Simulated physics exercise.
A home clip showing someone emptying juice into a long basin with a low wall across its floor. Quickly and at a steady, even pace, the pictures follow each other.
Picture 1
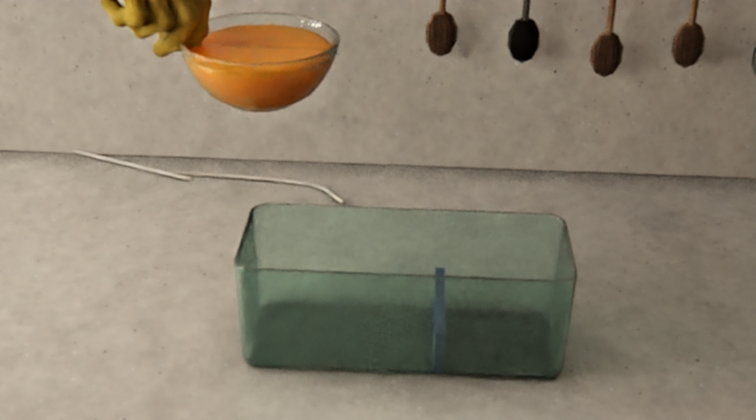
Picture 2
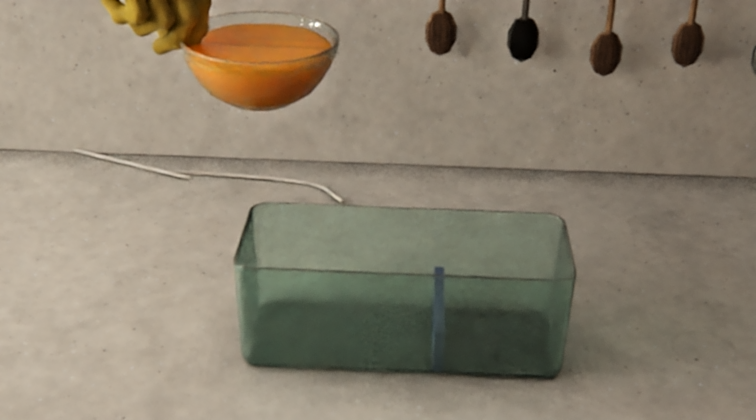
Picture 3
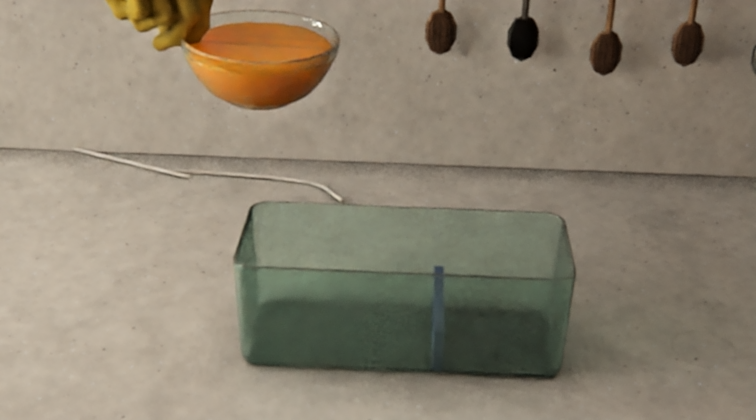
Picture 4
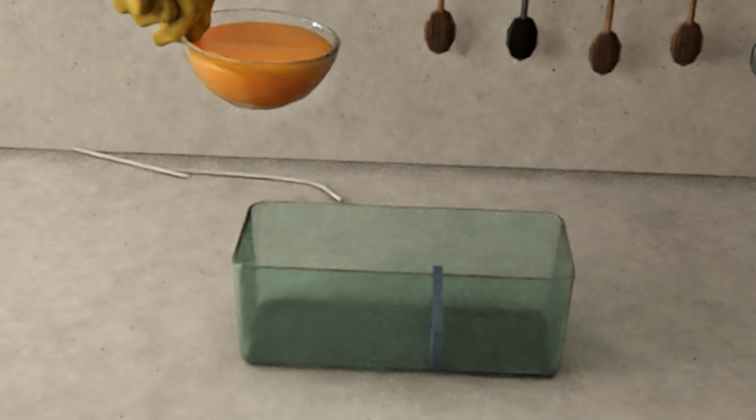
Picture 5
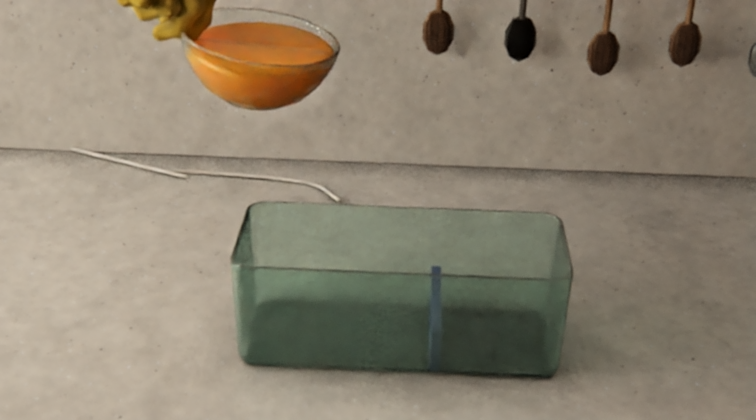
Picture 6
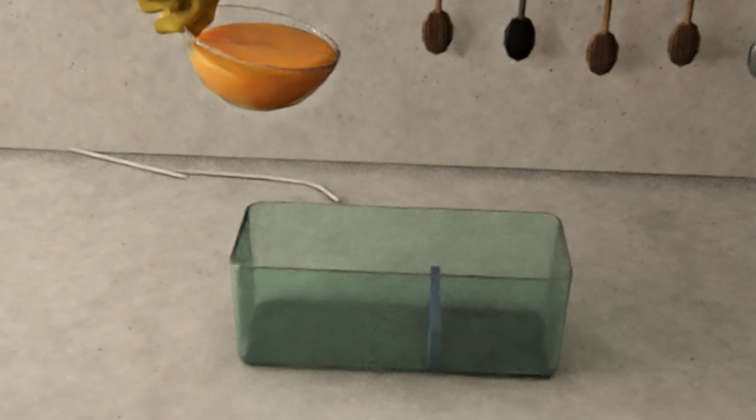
At the start, a yellow-gloved hand holds a clear glass bowl of orange liquid, nearly level, above and left of a long, empty green see-through basin with a low blue divider. The hand then tilts the bowl slightly down to the right, slowly at first, then a little faster, while the basin stays put.
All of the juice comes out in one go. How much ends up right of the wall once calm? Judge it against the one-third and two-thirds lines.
The portion right of the wall will fail to reach one third.
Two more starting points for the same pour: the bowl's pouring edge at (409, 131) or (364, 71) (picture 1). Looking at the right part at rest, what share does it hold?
60 and 25 per cent.
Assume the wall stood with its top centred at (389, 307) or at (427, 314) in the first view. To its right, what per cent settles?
Note - case one near 70 %, case two near 25 %.
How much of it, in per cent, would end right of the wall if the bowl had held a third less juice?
Some 5 parts in a hundred, give or take.
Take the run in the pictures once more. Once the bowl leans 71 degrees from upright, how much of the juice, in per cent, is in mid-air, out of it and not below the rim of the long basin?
About 55 per cent.
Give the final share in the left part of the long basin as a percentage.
Close to 95 per cent.
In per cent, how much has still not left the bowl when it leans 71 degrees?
30 %.
A moment on, the bowl is tipped part way and 30 per cent is still to pour, 15 is left of the wall and 0 right of it.
Next, the bowl is tipped right over and 0 per cent is still to pour, 91 is left of the wall and 2 right of it.
Then the bowl is tipped right over and 0 per cent is still to pour, 95 is left of the wall and 4 right of it.
Later the bowl is tipped right over and 0 per cent is still to pour, 95 is left of the wall and 4 right of it.
At rest 95 per cent lies left of the wall, 4 right of it and 1 outside.
